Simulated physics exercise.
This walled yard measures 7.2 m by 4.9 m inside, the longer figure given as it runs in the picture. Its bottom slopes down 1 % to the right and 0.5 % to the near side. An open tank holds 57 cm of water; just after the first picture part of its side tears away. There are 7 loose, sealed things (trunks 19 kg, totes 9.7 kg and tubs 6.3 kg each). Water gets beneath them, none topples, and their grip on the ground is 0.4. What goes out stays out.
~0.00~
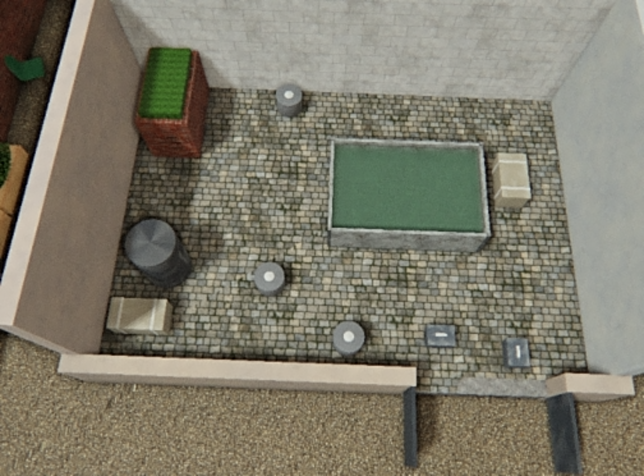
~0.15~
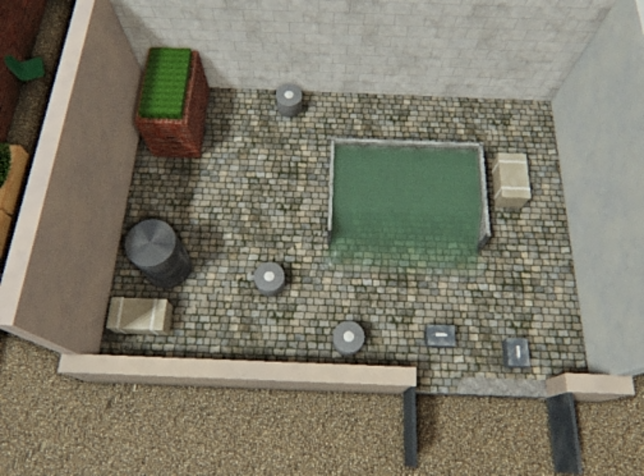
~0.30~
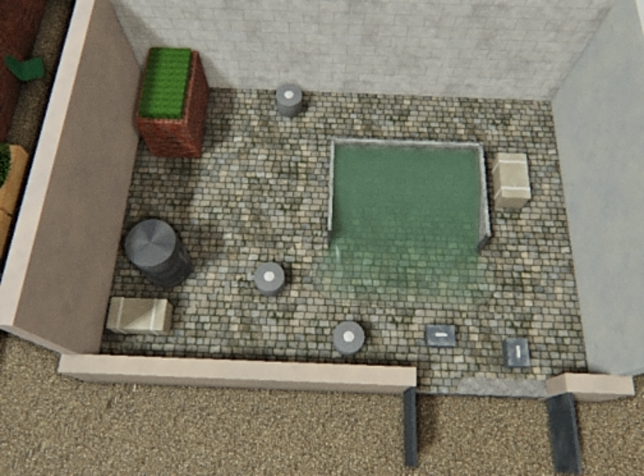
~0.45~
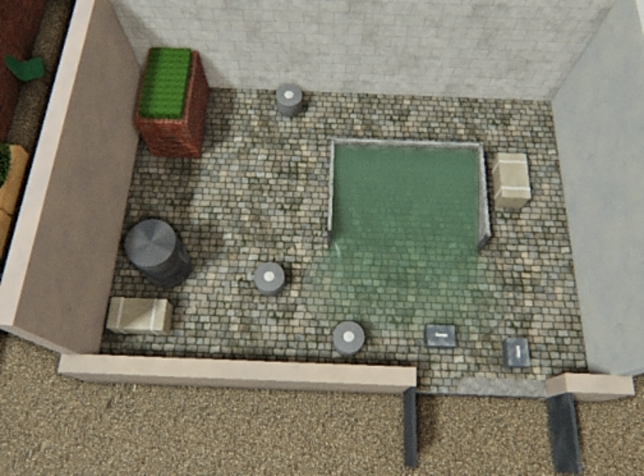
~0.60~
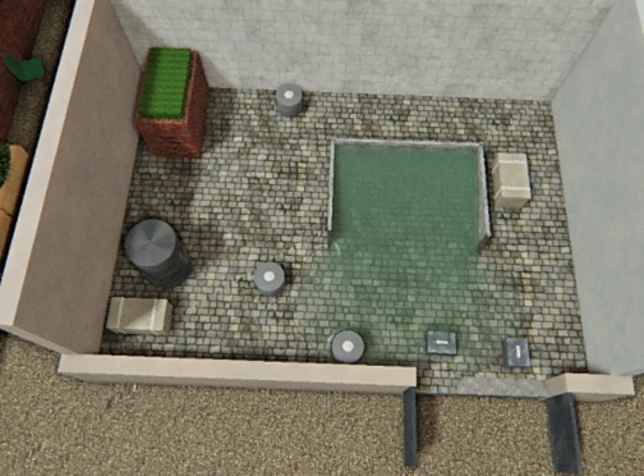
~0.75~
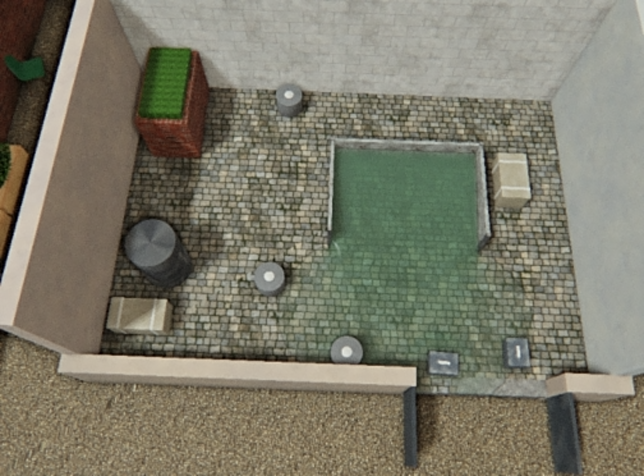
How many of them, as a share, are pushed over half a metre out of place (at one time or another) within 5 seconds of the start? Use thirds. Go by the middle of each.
That comes to at least two thirds.
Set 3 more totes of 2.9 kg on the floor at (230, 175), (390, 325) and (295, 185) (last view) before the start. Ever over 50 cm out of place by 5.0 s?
In that order: Under, past it, under.
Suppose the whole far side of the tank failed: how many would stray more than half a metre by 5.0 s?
In that case 3 of them.
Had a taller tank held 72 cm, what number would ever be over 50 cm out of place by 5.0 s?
Then 5.
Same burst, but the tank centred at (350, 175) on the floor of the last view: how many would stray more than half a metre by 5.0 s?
In that case 5 of them.
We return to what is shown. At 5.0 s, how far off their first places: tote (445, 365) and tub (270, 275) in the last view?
In turn: Gone out, 80 cm.
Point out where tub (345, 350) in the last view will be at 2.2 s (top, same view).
Around (252, 311).
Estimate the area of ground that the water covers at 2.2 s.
About 15 m2.
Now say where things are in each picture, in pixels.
A tote at (441, 335) rests on the ground; a tub at (348, 336), on the bottom; 3.5 m2 under water; 0 of 7 have shifted, in the first picture.
A tote at (441, 335) rests on the ground; a tub at (348, 336), on the bottom; water covers 4.6 m2; 0 of 7 have shifted, in the second picture.
A tote at (441, 335), on the bottom; a tub at (348, 336), on the bottom; 6.0 m2 under water; 0 of 7 have shifted, in the third picture.
A tote at (441, 335) rests on the ground; a tub at (348, 337), on the bottom; water covers 7.6 m2; 0 of 7 have shifted, in the fourth picture.
A tote at (442, 342) rests on the ground, 11 cm from its start; a tub at (348, 346), on the bottom, 14 cm from its start; 9.1 m2 under water; 2 of 7 have shifted, in the fifth picture.
A tote at (444, 363), on the bottom, 40 cm from its start; a tub at (347, 352), on the bottom, 23 cm from its start; 10.5 m2 under water; 2 of 7 have shifted, in the sixth picture.
After 1.1 s 1 of 7 are over 50 cm from their spots; 1 afloat.
After 2.2 s 3 of 7 are over 50 cm from their spots; 1 afloat.
After 3.5 s 4 of 7 are over 50 cm from their spots; 1 afloat.
After 5.0 s 5 of 7 are over 50 cm from their spots, and 5 have been at some point; 0 afloat.
